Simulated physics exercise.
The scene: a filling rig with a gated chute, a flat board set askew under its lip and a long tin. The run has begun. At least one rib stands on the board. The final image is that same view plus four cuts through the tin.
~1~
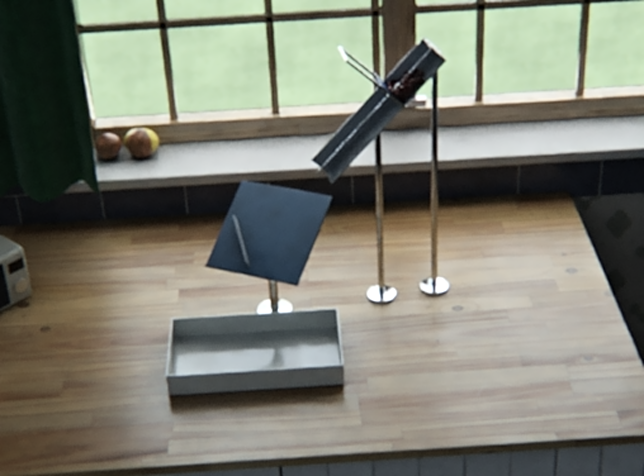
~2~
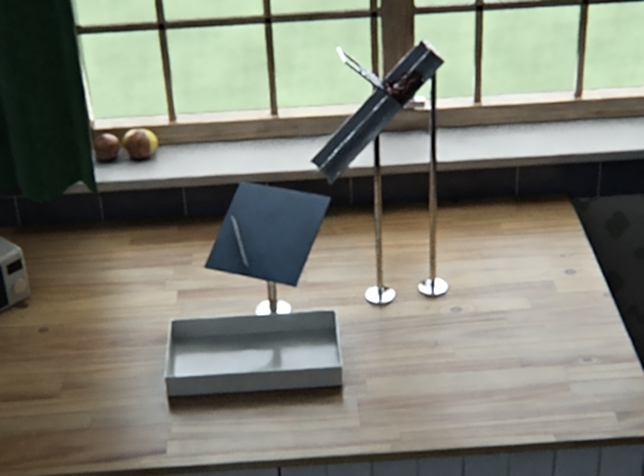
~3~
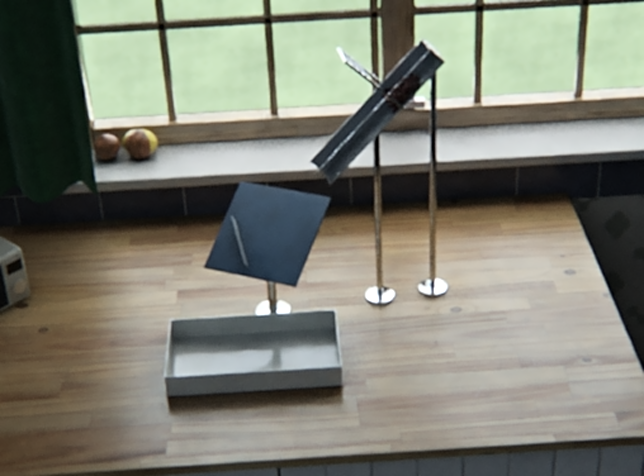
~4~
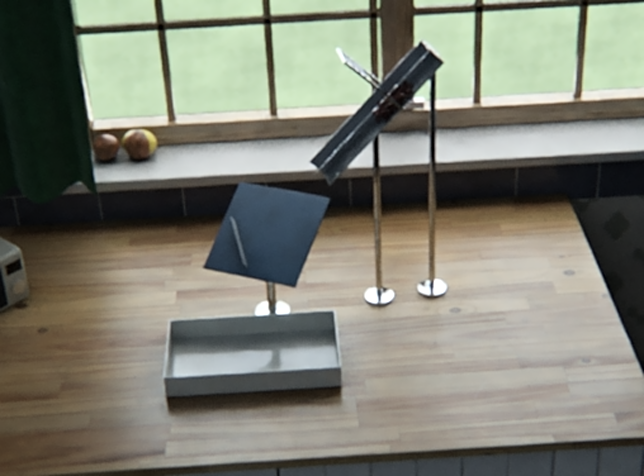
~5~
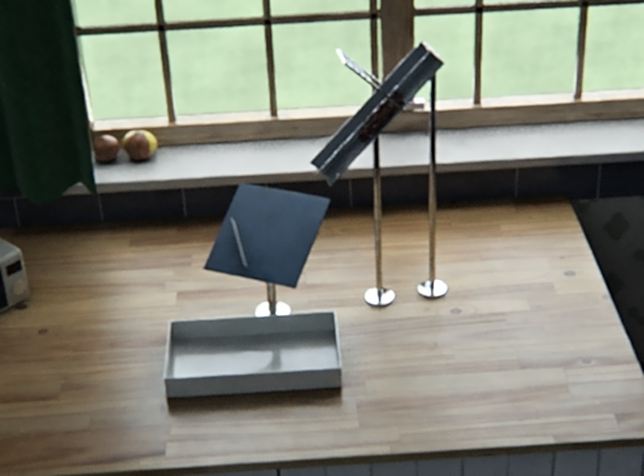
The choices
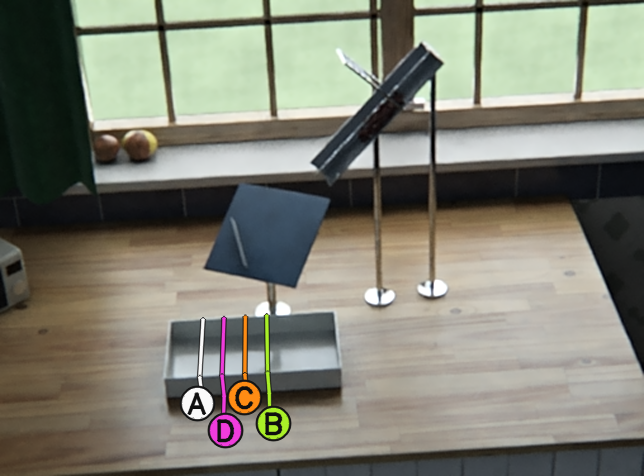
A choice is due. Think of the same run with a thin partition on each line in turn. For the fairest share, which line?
C is best.
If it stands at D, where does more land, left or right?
More lands on the right.
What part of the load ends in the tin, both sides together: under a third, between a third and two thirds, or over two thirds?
About that: Over two thirds.
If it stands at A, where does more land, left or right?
The right side.
On the marked copy, line A crosses the front rim at (199, 376); line B crosses the front rim at (267, 372); line C crosses the front rim at (244, 373); line D crosses the front rim at (222, 375).
If A is chosen, of what is caught, a small share on the left of the divider, all but a few on the right.
If B is chosen, of what is caught, all but a few on the left of the divider, only a few on the right.
If C is chosen, of what is caught, close to a third on the left of the divider, close to two thirds on the right.
If D is chosen, of what is caught, a small share on the left of the divider, the bulk on the right.
